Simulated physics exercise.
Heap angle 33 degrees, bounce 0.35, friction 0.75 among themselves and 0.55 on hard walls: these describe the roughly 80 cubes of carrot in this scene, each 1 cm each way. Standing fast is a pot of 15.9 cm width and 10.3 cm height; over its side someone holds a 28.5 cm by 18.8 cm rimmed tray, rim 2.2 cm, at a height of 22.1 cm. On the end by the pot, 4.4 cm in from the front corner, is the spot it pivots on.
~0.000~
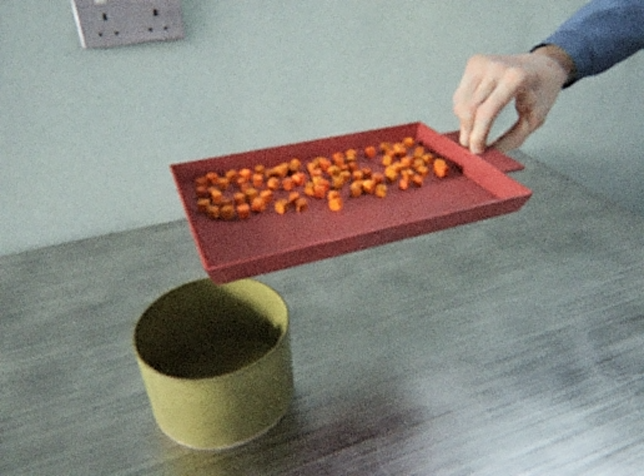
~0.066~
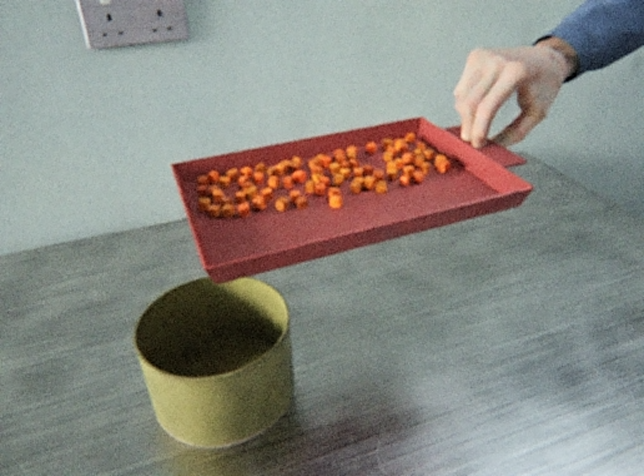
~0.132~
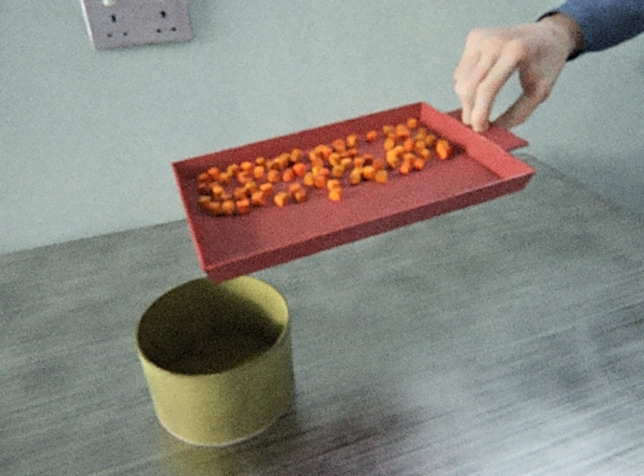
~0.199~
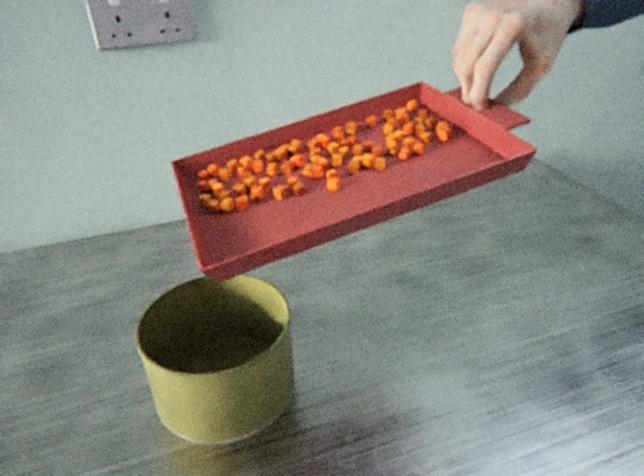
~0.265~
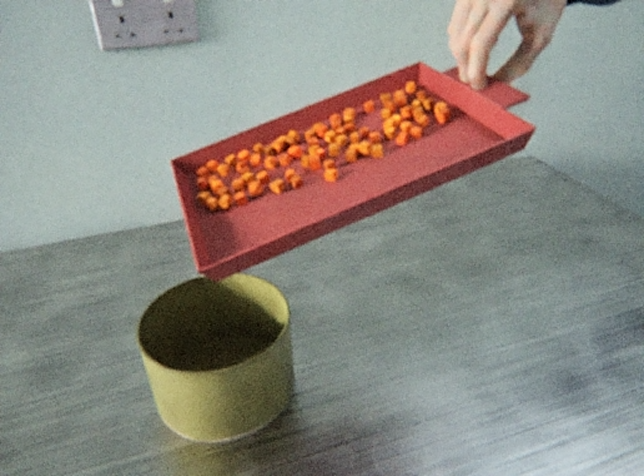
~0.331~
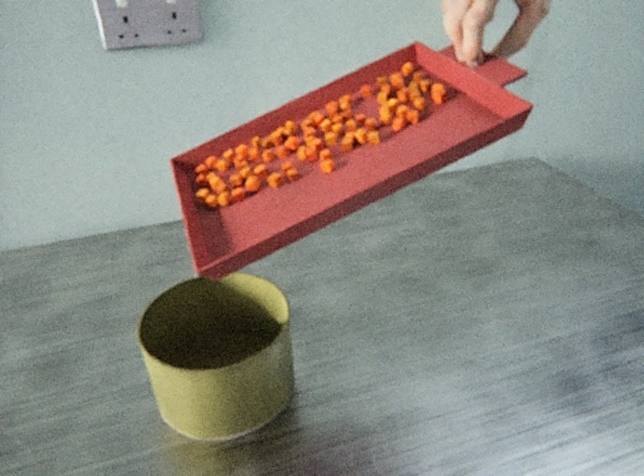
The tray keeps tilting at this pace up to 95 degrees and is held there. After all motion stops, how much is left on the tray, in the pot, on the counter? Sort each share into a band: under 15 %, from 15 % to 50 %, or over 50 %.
Tray: Under 15 %; pot: From 15 % to 50 %; counter: Over 50 %.
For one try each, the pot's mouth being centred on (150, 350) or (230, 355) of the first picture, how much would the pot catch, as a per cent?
I'd say some 75 per cent for the first and some 40 per cent for the second.
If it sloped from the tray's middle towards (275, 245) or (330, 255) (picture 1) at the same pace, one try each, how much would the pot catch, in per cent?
0 and 0 %.
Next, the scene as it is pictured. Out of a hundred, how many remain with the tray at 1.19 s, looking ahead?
It works out to near 55 per cent of the load.
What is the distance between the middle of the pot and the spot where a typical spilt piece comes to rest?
Distance: Around 30 cm.
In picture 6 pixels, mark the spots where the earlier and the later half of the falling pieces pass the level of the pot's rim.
Early half: About (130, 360); late half: (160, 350).
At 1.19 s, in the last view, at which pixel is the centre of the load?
Close to pixel (173, 242).
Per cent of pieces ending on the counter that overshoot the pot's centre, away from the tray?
That works out to about 100 percent.
Then, at 0.85 s, tilt 55 degrees; the tray holds 100 %, the pot 0 %.
Then, at 1.19 s, tilt 79 degrees; the tray holds 55 %, the pot 5 %.
Then, at 1.63 s, tilt 95 degrees; the tray holds 20 %, the pot 15 %.
By 3.6 s all is still; tray 0 %, pot 30 %, counter 70 %.
